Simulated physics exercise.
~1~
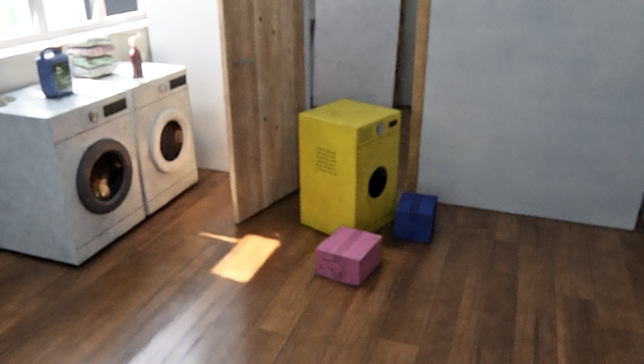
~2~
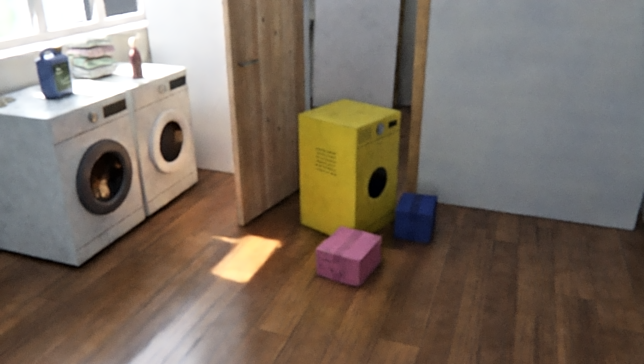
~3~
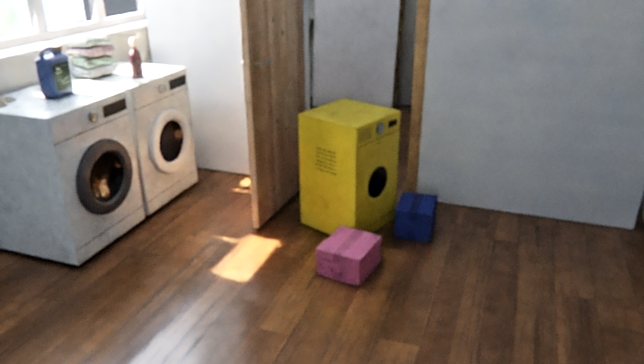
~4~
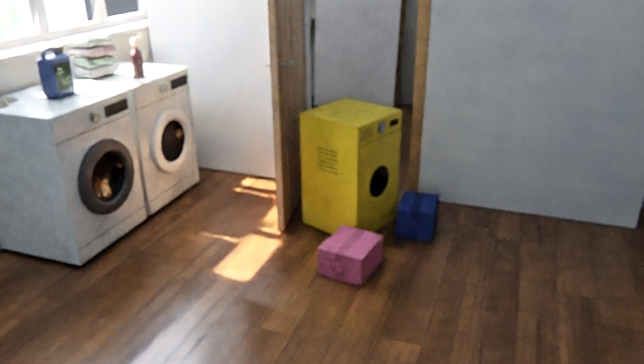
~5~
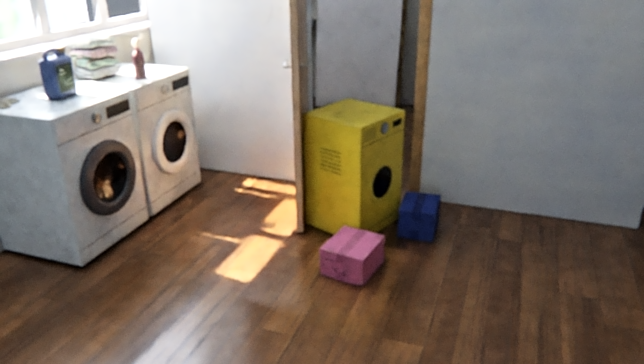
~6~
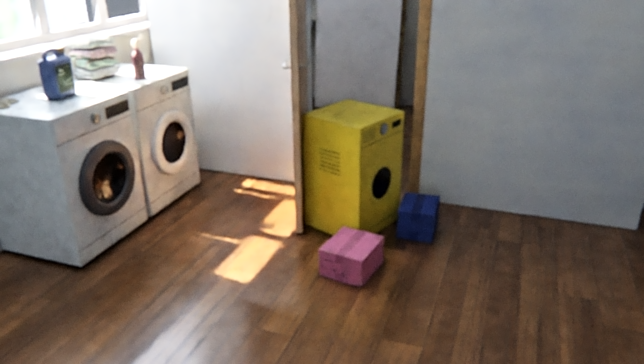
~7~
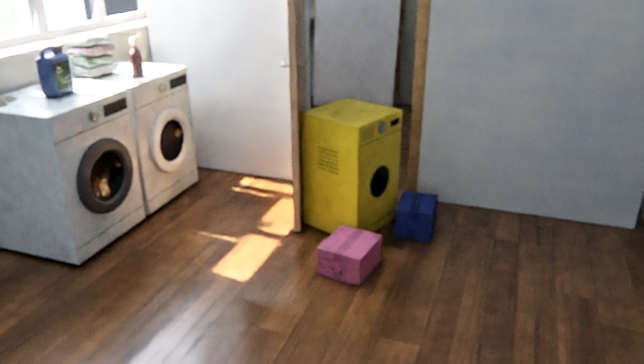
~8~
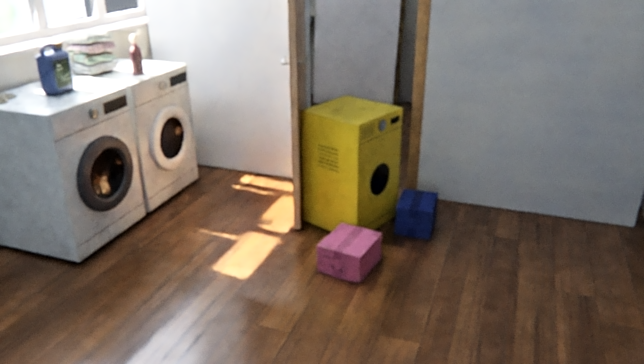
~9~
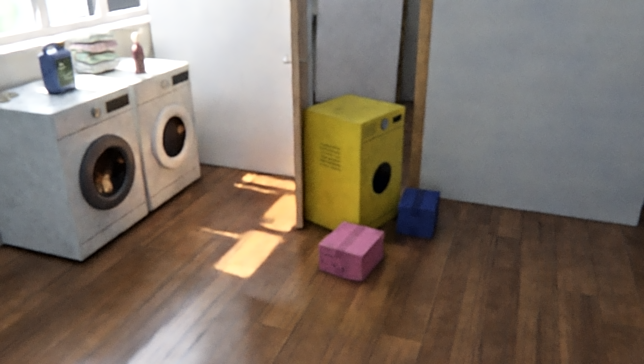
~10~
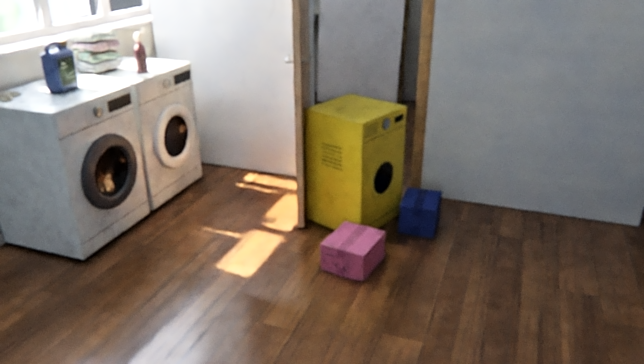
A wooden door stands wide open in the middle of a bright laundry room, seen from slightly above by a gently swaying camera. Just right of it sits a yellow appliance like a washing machine, with a pink parcel in front and a blue box at its right side, while two white washers stand at left beneath a window. The door slowly swings toward the yellow appliance, uncovering more white wall and patches of sunlight on the brown floor. It then stops beside the appliance and moves no further. At the end it remains well open, with the appliance, parcel and box still in place.
